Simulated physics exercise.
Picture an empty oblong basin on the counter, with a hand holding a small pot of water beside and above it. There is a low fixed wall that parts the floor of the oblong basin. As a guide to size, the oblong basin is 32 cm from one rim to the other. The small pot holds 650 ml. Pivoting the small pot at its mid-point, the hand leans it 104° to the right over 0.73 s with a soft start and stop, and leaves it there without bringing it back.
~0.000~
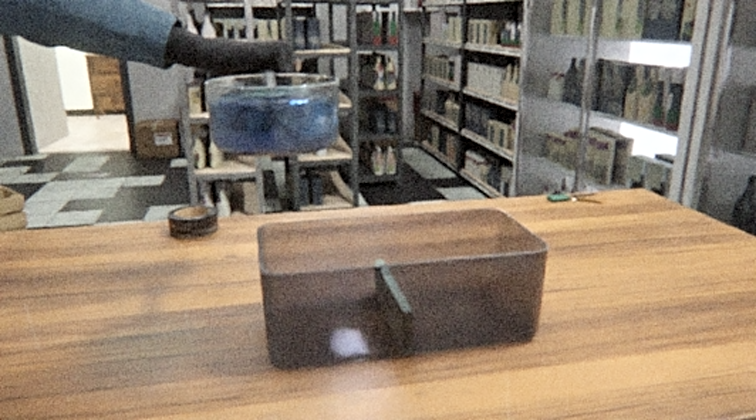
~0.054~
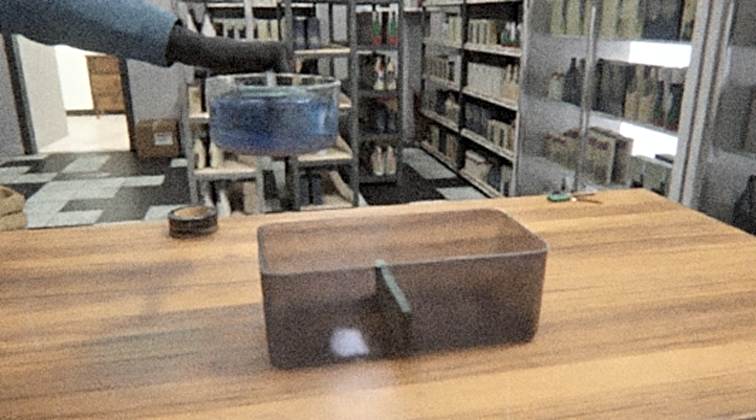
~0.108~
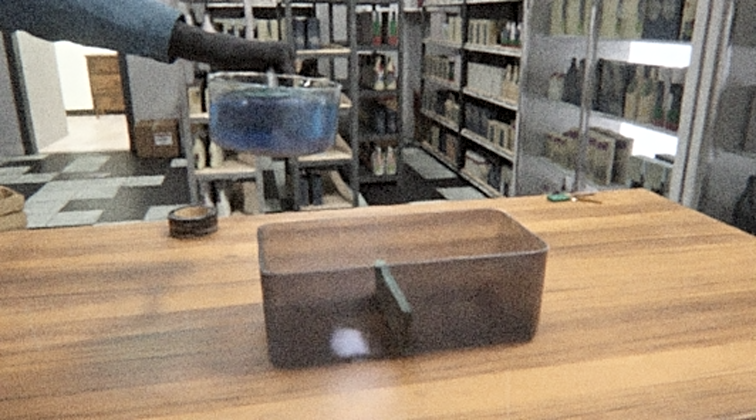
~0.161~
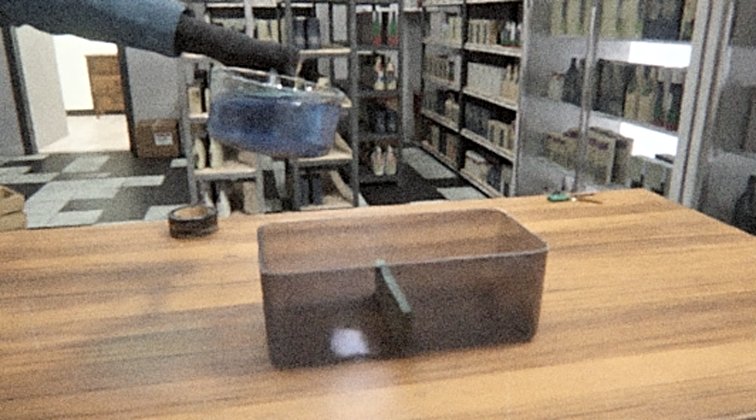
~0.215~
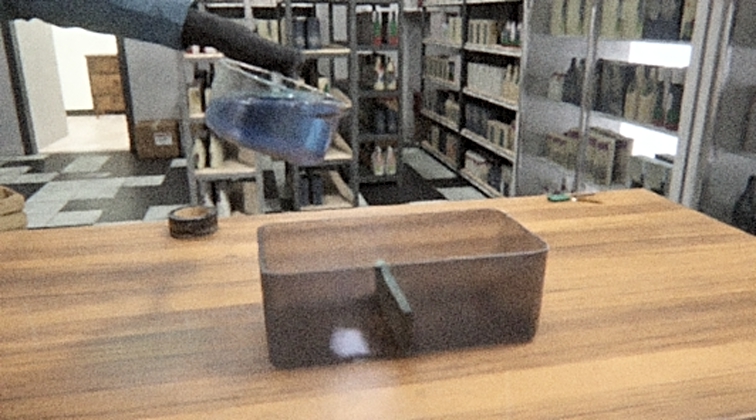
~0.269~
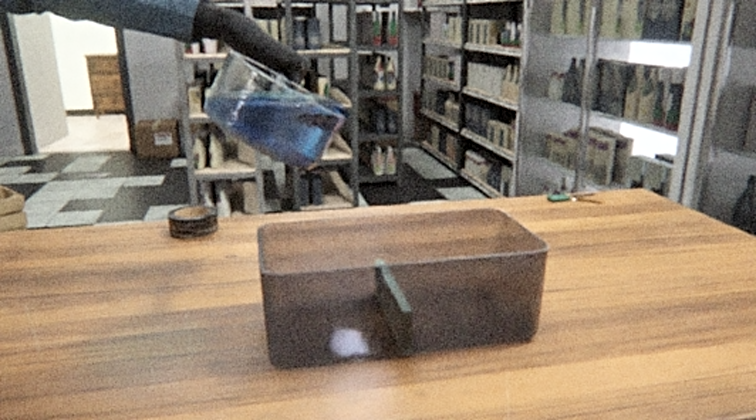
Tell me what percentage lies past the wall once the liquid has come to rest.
Some 45 per cent.
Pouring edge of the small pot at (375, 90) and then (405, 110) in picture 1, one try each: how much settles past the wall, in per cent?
Around 75 per cent first, around 95 per cent next.
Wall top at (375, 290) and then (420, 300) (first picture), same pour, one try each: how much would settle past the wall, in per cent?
Roughly 65 per cent, then 15 per cent.
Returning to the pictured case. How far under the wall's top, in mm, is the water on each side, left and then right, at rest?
The left comes to roughly 36 mm and the right to roughly 40 mm.
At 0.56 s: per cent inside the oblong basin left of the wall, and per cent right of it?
I'd say some 8 in a hundred on the left and 20 on the right.
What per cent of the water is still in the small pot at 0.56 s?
Roughly 28 %.
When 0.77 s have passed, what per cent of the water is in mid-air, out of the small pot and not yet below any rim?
Estimate: About 7 in a hundred.
By 0.56 s the tilt is 90° and 27 per cent is still to pour, 8 is left of the wall and 20 right of it.
By 0.77 s the tilt is 104° and 5 per cent is still to pour, 42 is left of the wall and 45 right of it.
By 0.99 s the tilt is 104° and 0 per cent is still to pour, 53 is left of the wall and 45 right of it.
By 1.23 s the tilt is 104° and 0 per cent is still to pour, 54 is left of the wall and 45 right of it.
At rest 54 per cent lies left of the wall, 45 right of it and 1 outside.
